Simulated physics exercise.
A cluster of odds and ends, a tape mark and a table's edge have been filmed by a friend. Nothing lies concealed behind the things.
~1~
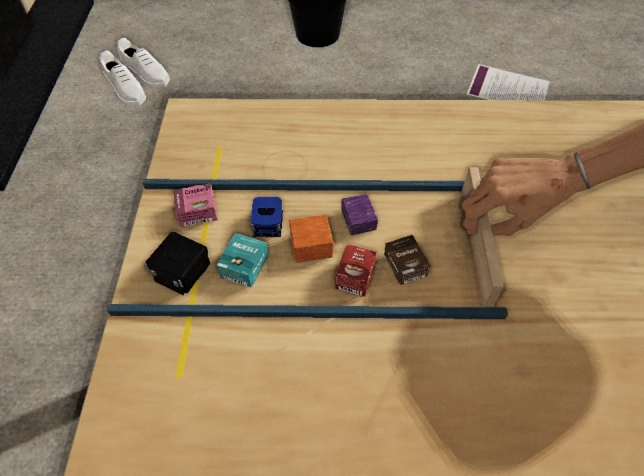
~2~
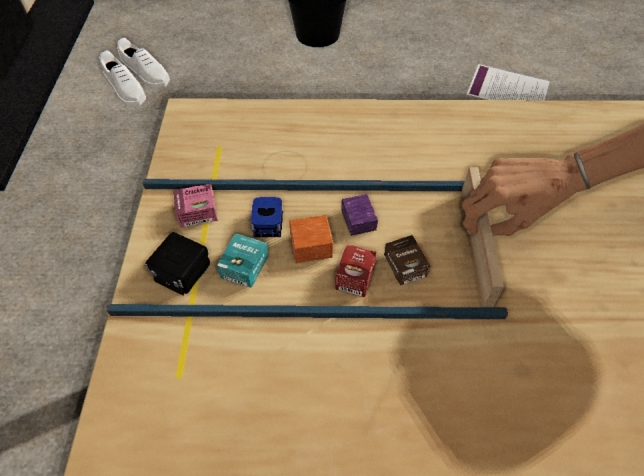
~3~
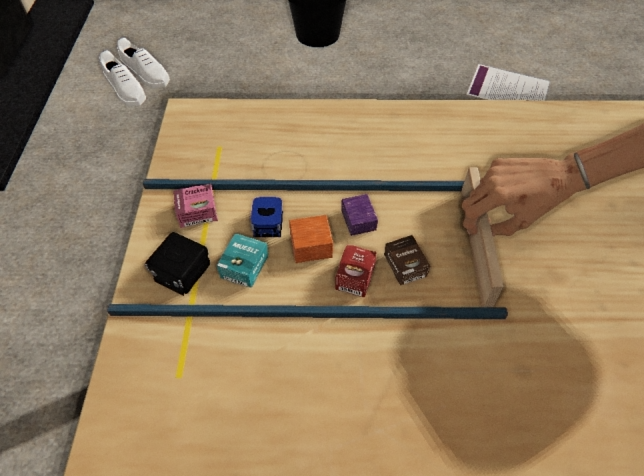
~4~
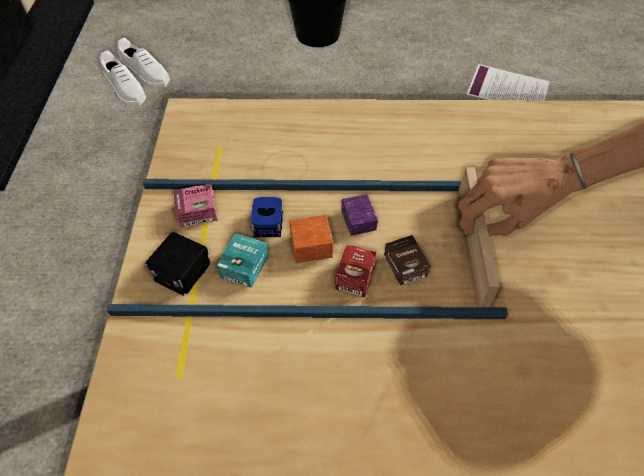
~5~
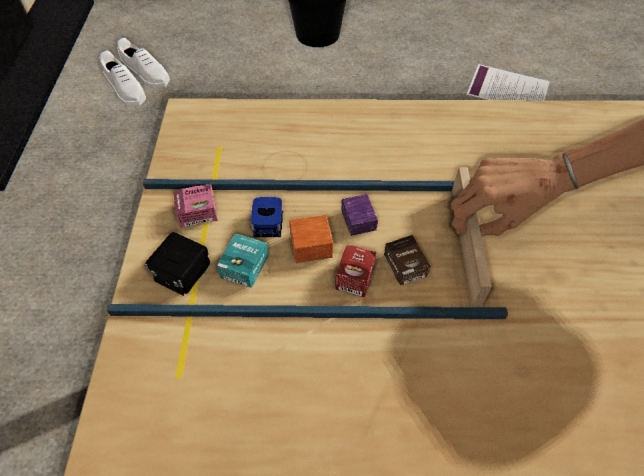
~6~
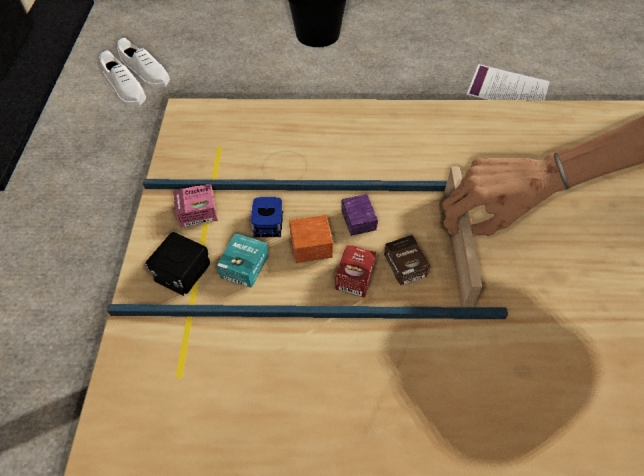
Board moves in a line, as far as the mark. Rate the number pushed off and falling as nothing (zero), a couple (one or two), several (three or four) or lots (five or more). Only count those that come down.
It is a couple.
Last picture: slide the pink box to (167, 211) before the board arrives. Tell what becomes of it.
It tumbles off.
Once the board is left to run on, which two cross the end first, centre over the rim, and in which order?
Earliest first - pink box, black case.
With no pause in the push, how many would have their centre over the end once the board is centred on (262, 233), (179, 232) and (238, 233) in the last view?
It comes out as 0, then 2, then 0.
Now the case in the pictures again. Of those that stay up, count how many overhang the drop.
That'd be 1.
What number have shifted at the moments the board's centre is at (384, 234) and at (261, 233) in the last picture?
Respectively 2 and 8.
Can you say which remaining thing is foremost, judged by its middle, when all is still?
The black case.
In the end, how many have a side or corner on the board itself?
The count in contact is 3.
A little later, none off yet; black case at rest near (180, 263); pink box at rest near (195, 206); turquoise box at rest near (243, 261).
When it is over, the number that fall off is one or two; down, pink box.
